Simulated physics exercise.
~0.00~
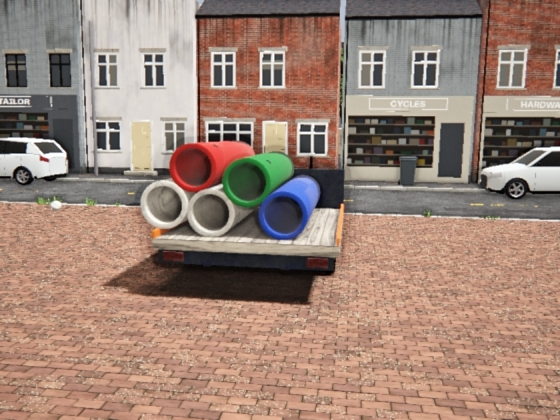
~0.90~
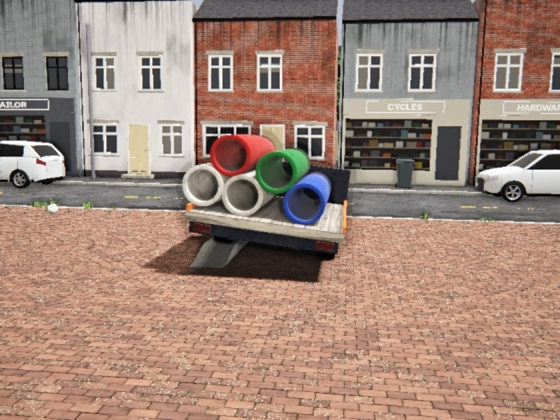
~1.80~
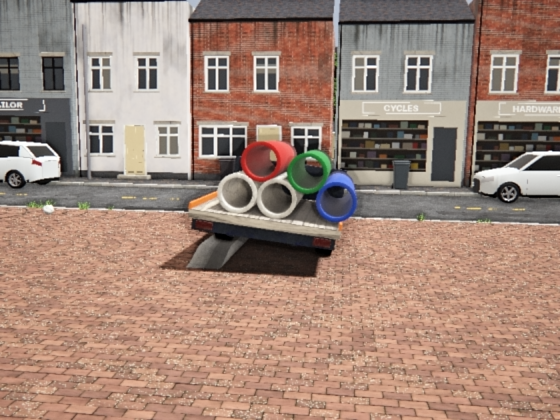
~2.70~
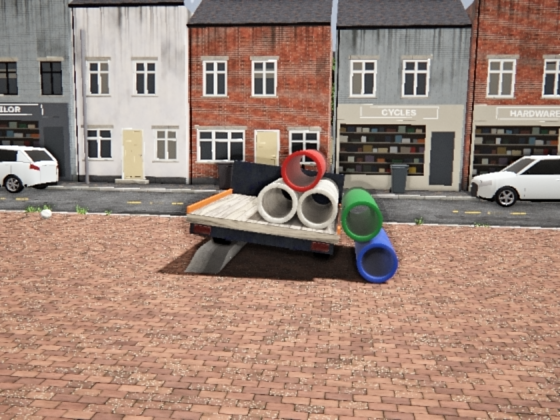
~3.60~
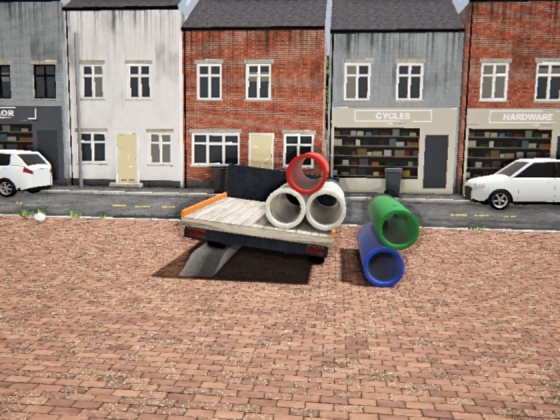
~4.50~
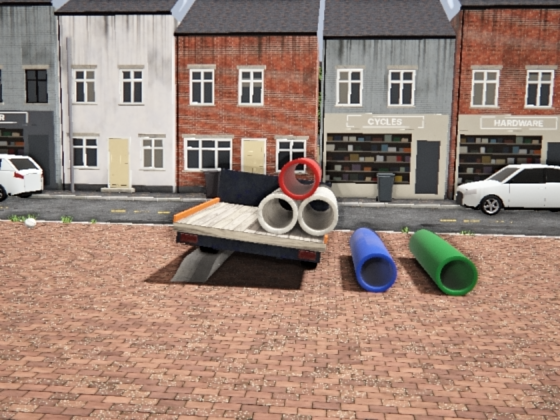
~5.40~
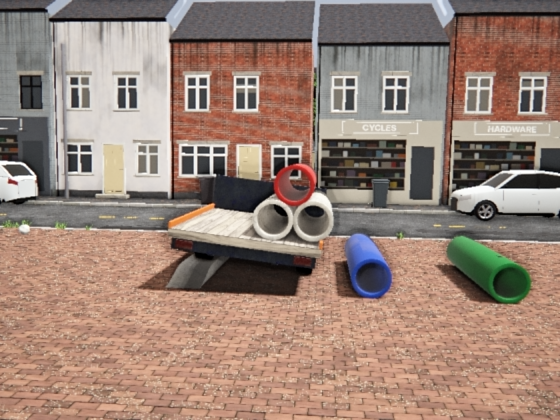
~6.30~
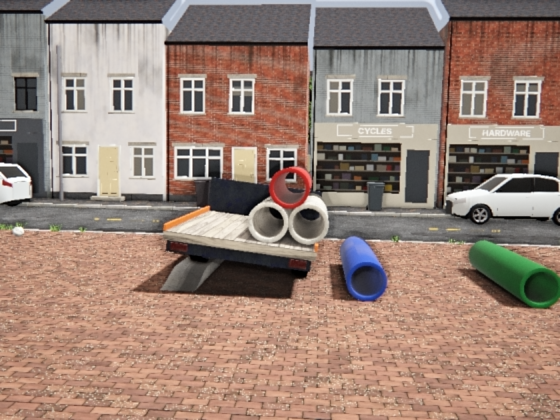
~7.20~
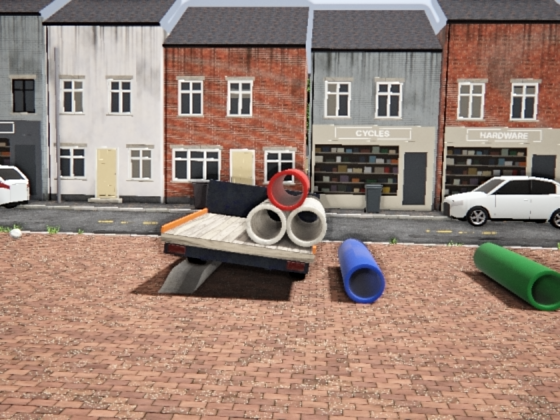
A flatbed loaded with five loose, hollow pipes, red and green on top and two pale grey and a blue below, moves away over brick paving toward a row of shops and houses. It comes to rest tilted, its deck sloping down to the right, and the pipes roll that way. The blue pipe drops over the right edge, with the green one tumbling after it. Green passes over blue, lands beyond it and rolls farther right before stopping. Blue lies nearer the flatbed, while red stays perched on the two grey pipes at the deck's right side.
